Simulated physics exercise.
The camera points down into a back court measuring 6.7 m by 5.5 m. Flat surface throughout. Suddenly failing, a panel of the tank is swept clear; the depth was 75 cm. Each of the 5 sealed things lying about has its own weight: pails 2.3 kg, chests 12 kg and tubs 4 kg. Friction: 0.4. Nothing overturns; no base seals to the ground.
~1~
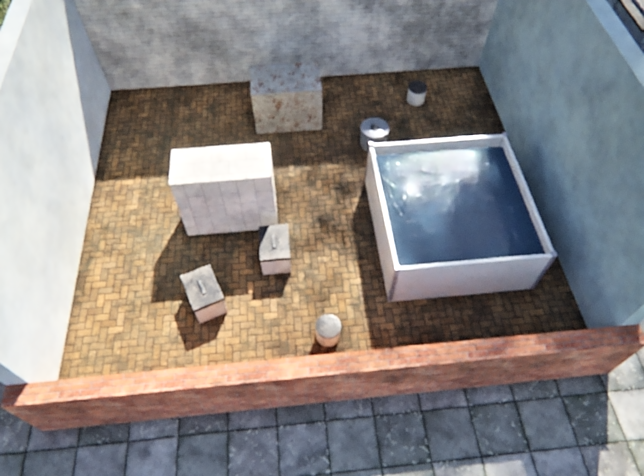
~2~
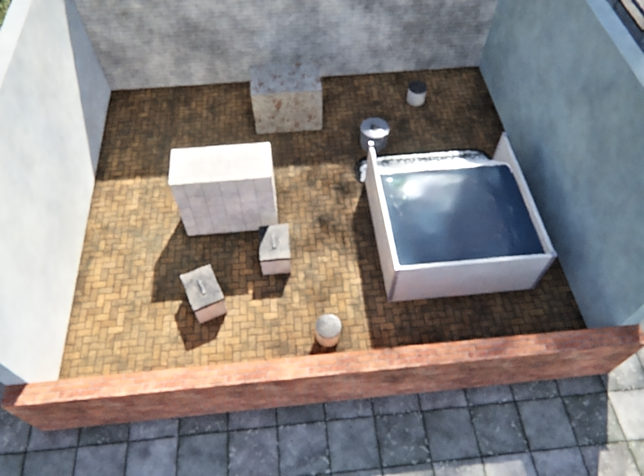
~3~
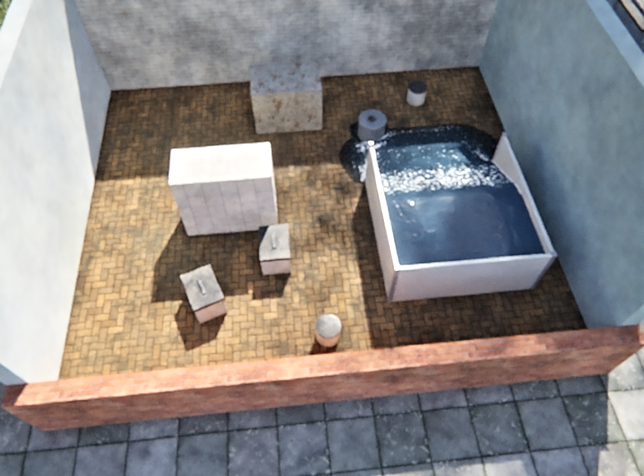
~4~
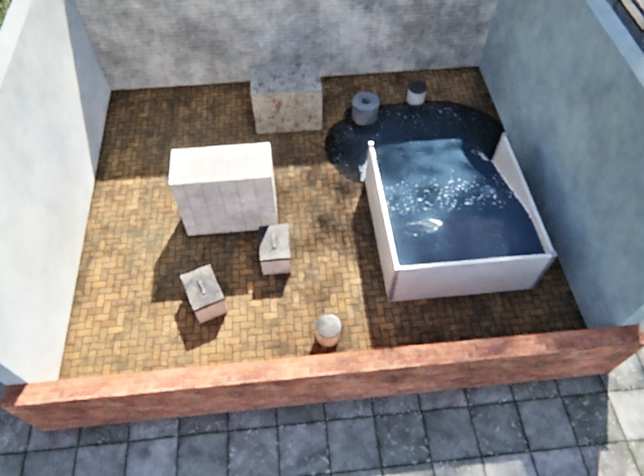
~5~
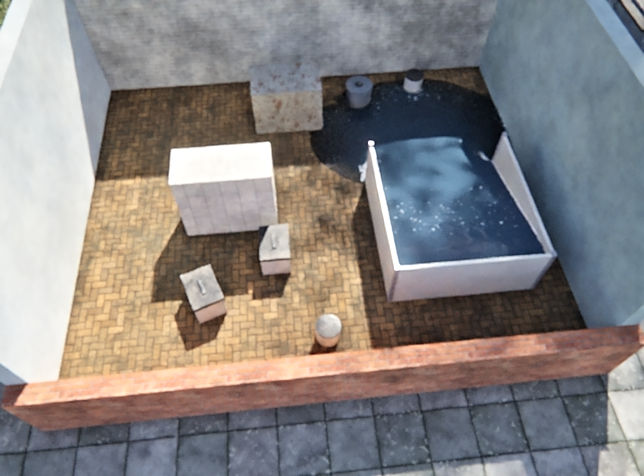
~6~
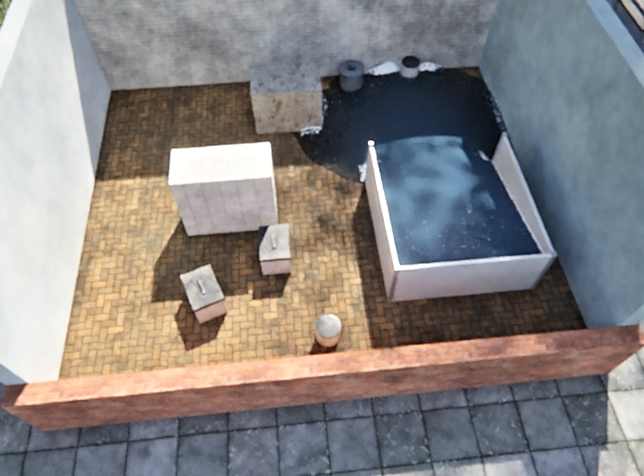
White tank losing its back panel, dark water spreading across the brick court, pushing a grey tub and then a pail backward.
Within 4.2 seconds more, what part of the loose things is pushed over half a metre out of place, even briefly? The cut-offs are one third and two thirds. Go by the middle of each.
A middling share of them moves that far, a third or more but fewer than two thirds.
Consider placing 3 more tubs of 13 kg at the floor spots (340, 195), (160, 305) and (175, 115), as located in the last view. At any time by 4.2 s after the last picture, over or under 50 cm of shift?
Answers in order are crosses the line, does not cross and crosses the line.
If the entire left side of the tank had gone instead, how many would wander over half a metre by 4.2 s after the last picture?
In that case 4 of them.
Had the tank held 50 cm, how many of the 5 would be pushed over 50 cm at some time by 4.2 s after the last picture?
It would come to 2 of them.
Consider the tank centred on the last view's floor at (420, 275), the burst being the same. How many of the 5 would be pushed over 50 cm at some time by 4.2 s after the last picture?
Count: 2.
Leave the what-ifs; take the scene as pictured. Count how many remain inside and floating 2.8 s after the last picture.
It comes to 2 of them.
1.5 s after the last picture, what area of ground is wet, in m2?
Roughly 17 m2.
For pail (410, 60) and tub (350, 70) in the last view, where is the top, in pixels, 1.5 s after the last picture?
I'd say close to (430, 40) and close to (252, 74).
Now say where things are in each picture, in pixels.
The first frame shows a tub at (375, 128) rests on the ground; a pail at (418, 87) rests on the ground; 3.8 m2 under water; 0 of 5 have shifted.
The second frame shows a tub at (375, 128) rests on the ground; a pail at (418, 87), on the bottom; 4.9 m2 under water; 0 of 5 have shifted.
The third frame shows a tub at (373, 119) rests on the ground, 18 cm from its start; a pail at (418, 87), on the bottom; water covers 6.3 m2; 1 of 5 have shifted.
The fourth frame shows a tub at (366, 101) rests on the ground, 60 cm from its start; a pail at (418, 87) rests on the ground; water covers 8.0 m2; 1 of 5 have shifted.
The fifth frame shows a tub at (359, 84) rests on the ground, 104 cm from its start; a pail at (415, 74), on the bottom, 30 cm from its start; 9.8 m2 under water; 2 of 5 have shifted.
The sixth frame shows a tub at (352, 68) rests on the ground, 148 cm from its start; a pail at (411, 61) floats, 64 cm from its start; water covers 11.3 m2; 2 of 5 have shifted.
Then, 0.4 s after the last picture 2 of 5 are over 50 cm from their spots; 2 afloat.
Then, 1.5 s after the last picture 2 of 5 are over 50 cm from their spots; 2 afloat.
Then, 2.8 s after the last picture 2 of 5 are over 50 cm from their spots; 2 afloat.
Then, 4.2 s after the last picture 3 of 5 are over 50 cm from their spots, and 3 have been at some point; 2 afloat.
